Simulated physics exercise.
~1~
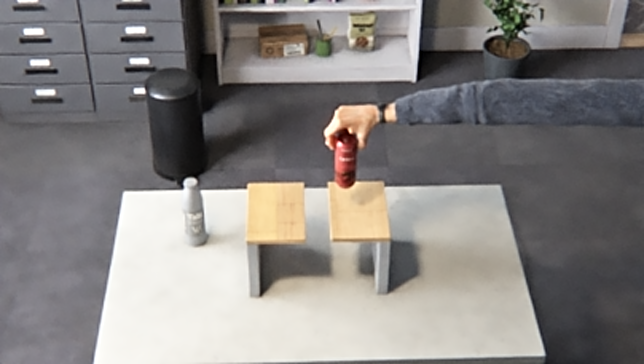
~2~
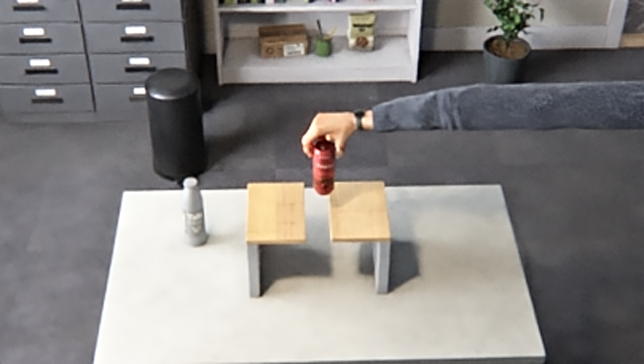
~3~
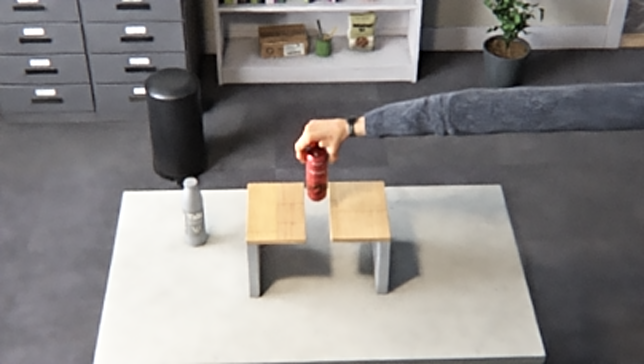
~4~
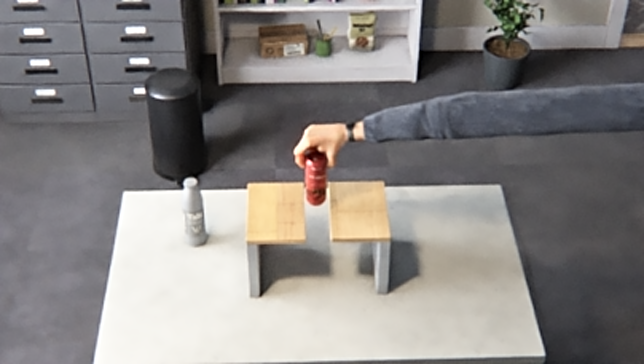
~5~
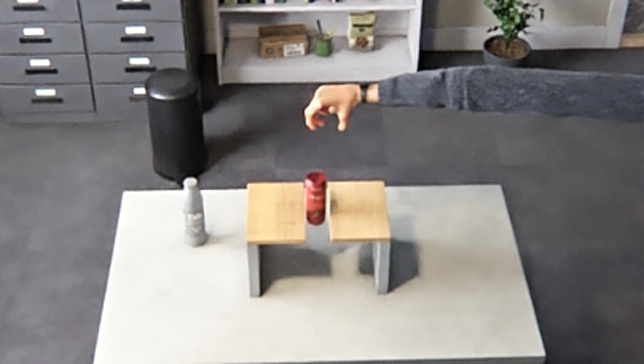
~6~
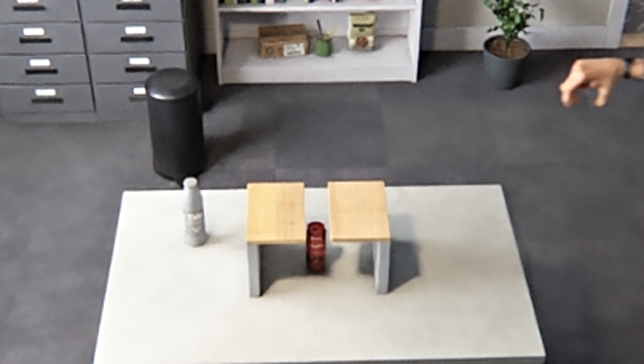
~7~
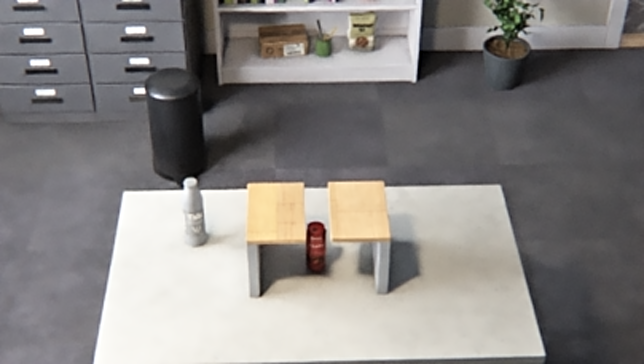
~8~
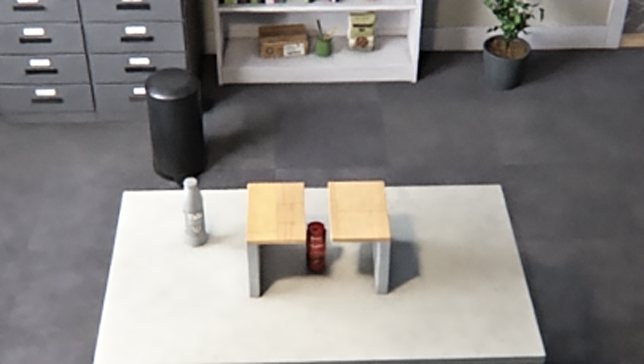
Red can held by a hand moving left over a gap between two wooden-topped ledges, dropping through and standing upright below.
